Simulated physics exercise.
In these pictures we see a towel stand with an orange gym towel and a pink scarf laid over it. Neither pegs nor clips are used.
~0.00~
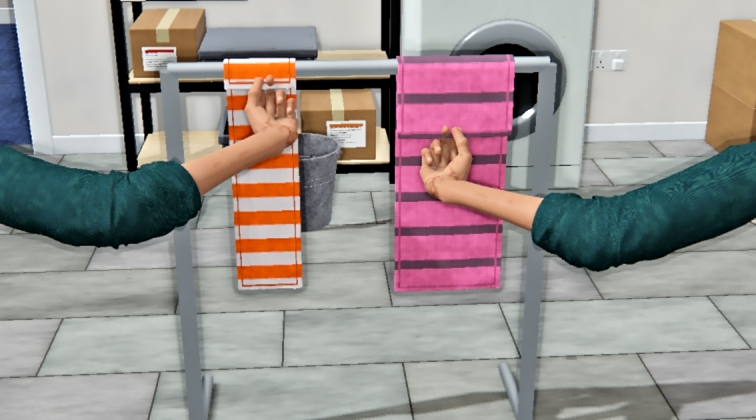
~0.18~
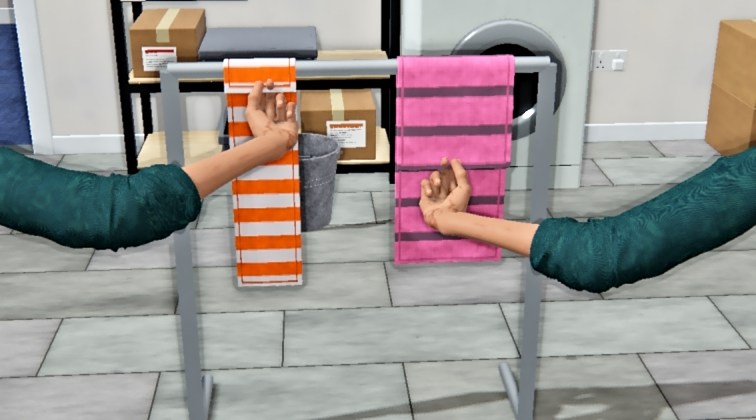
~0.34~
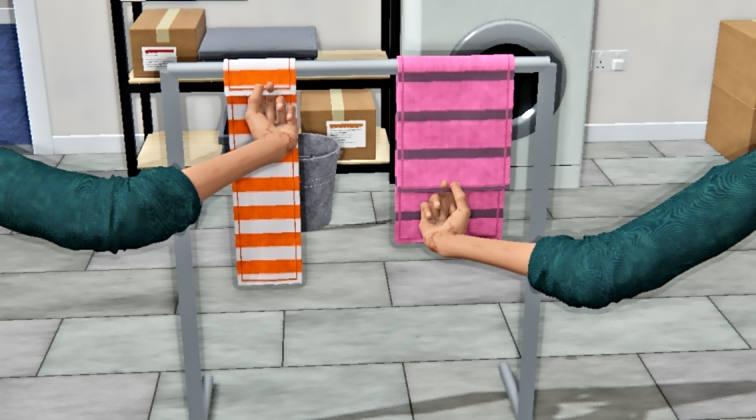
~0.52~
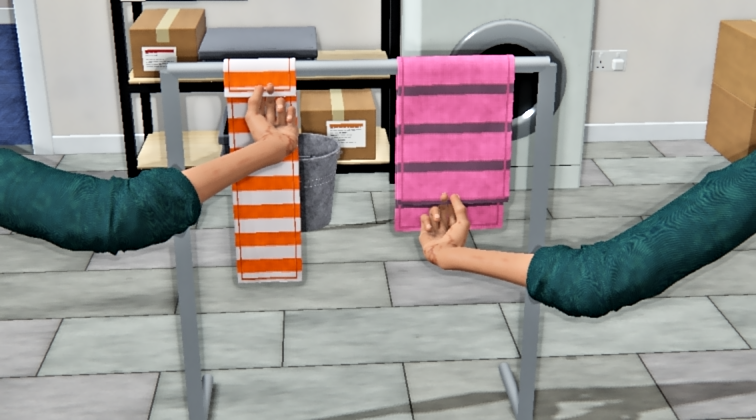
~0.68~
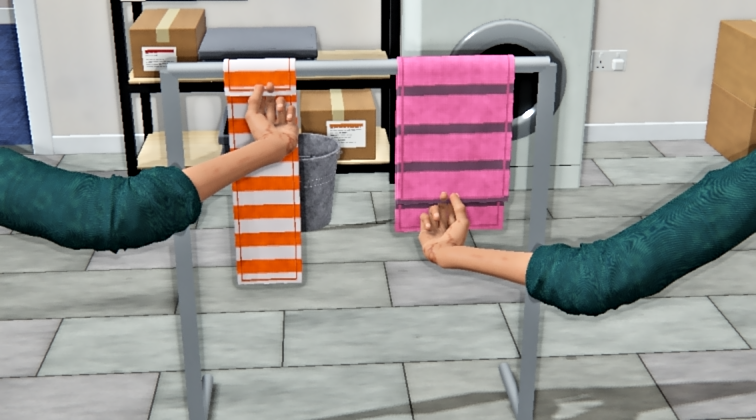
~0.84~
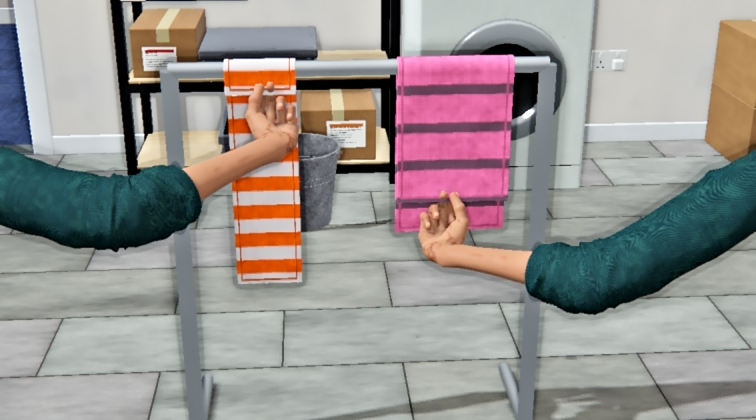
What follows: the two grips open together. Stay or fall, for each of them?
I expect the orange gym towel is going to drop away. I expect the pink scarf is going to remain in place.
After 1.22 s, gym towel clear of the rail and dropping near (271, 307); scarf as it was left.
After 1.54 s, gym towel in a heap on the floor; scarf as it was left.
In the end, gym towel in a heap on the floor; scarf as it was left. The orange gym towel is pulled off by its long side and the pink scarf stays on.
